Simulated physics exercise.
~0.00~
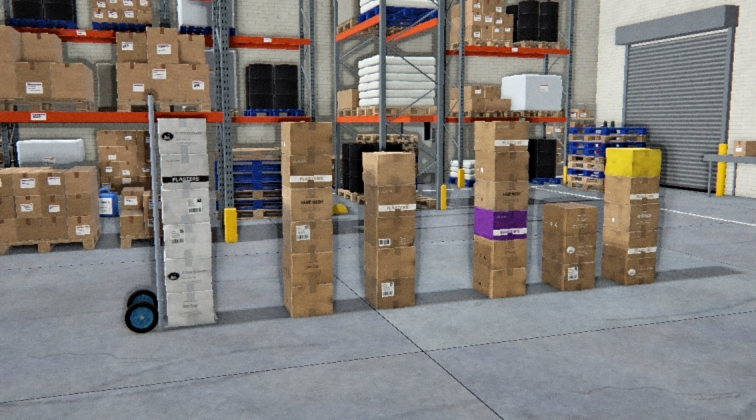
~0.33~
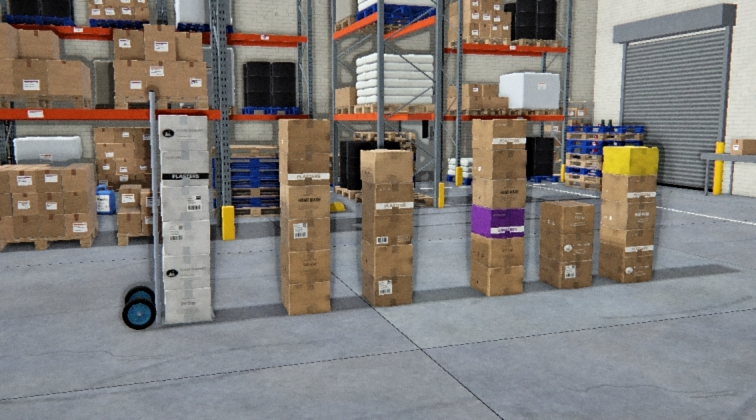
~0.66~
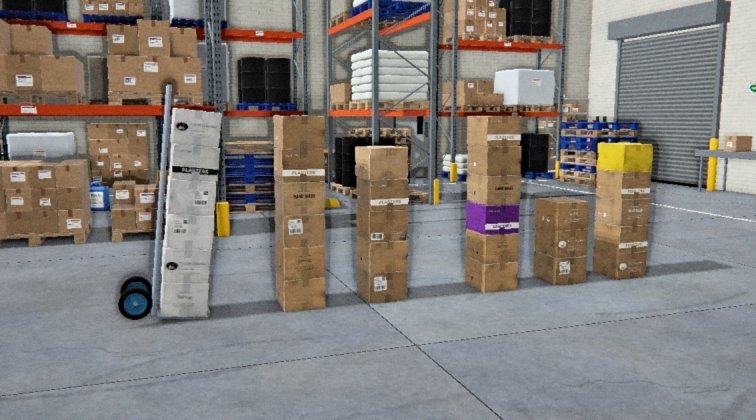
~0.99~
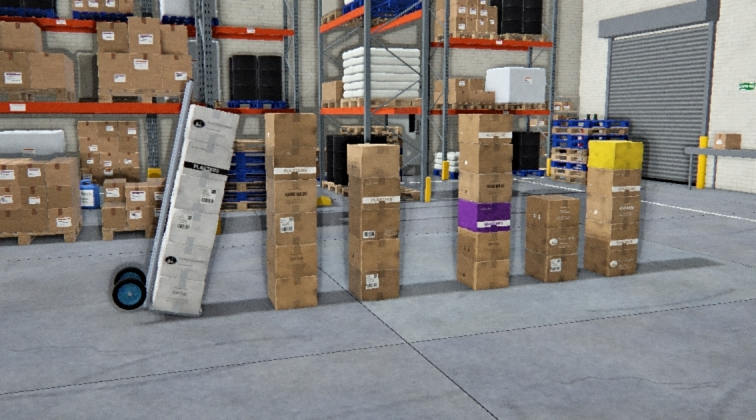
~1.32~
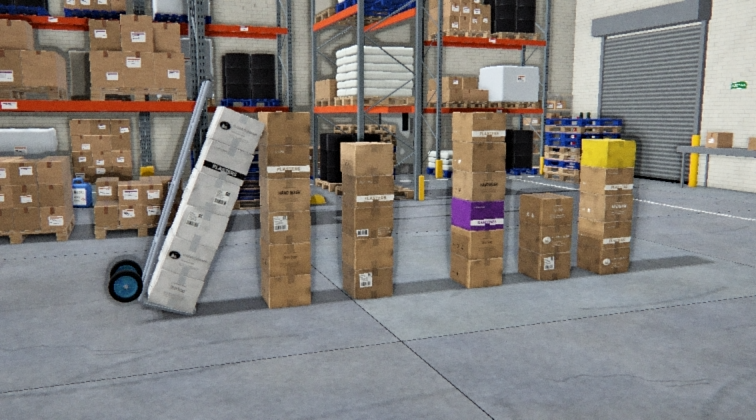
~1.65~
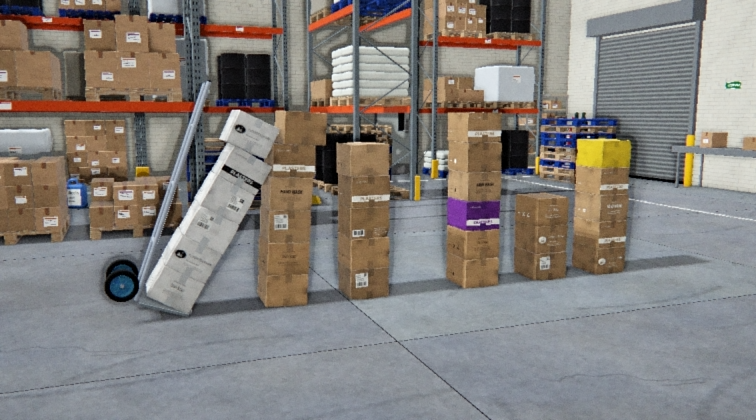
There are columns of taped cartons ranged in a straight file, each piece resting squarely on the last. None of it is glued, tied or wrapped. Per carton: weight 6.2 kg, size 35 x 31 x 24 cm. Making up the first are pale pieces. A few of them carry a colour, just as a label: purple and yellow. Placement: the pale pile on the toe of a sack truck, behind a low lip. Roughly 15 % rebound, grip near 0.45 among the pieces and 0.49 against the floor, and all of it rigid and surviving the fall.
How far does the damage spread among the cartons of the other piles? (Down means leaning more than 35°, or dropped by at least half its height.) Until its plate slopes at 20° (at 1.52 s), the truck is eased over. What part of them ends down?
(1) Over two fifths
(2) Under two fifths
Answer: 1.
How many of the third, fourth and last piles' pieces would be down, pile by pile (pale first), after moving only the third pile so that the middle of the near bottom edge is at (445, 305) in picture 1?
Down counts: Third 4, fourth 6, last 5.
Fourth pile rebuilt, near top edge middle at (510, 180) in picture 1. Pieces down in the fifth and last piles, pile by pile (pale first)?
Result: Fifth pile 0, last pile 0.
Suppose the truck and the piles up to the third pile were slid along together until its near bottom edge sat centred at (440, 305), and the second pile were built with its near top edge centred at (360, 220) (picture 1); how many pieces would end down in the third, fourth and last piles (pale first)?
You'd get third 0, fourth 0 and last 0.
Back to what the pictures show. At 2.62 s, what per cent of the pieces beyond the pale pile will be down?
5 percent by then.
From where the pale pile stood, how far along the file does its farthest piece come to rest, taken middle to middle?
Something like 160 cm along the file.
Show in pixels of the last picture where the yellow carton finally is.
I'd point at about (736, 239).
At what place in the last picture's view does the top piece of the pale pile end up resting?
The top pale piece ends up roughly at (373, 212).
By 2.62 s, 6 of the pale pile down; 1 of the 25 other cartons down.
By 3.70 s, 6 of the pale pile down; 15 of the 25 other cartons down; purple carton tilted 40°, 13 cm lower; yellow carton tilted 7°.
When it is over (5.4 s), 6 of the pale pile down; 23 of the 25 other cartons down; yellow carton on its side; purple carton tilted 43°, 17 cm lower. That is 92 per cent. In pixels of the last frame, middles, yellow carton near (736, 239), purple carton near (532, 229).
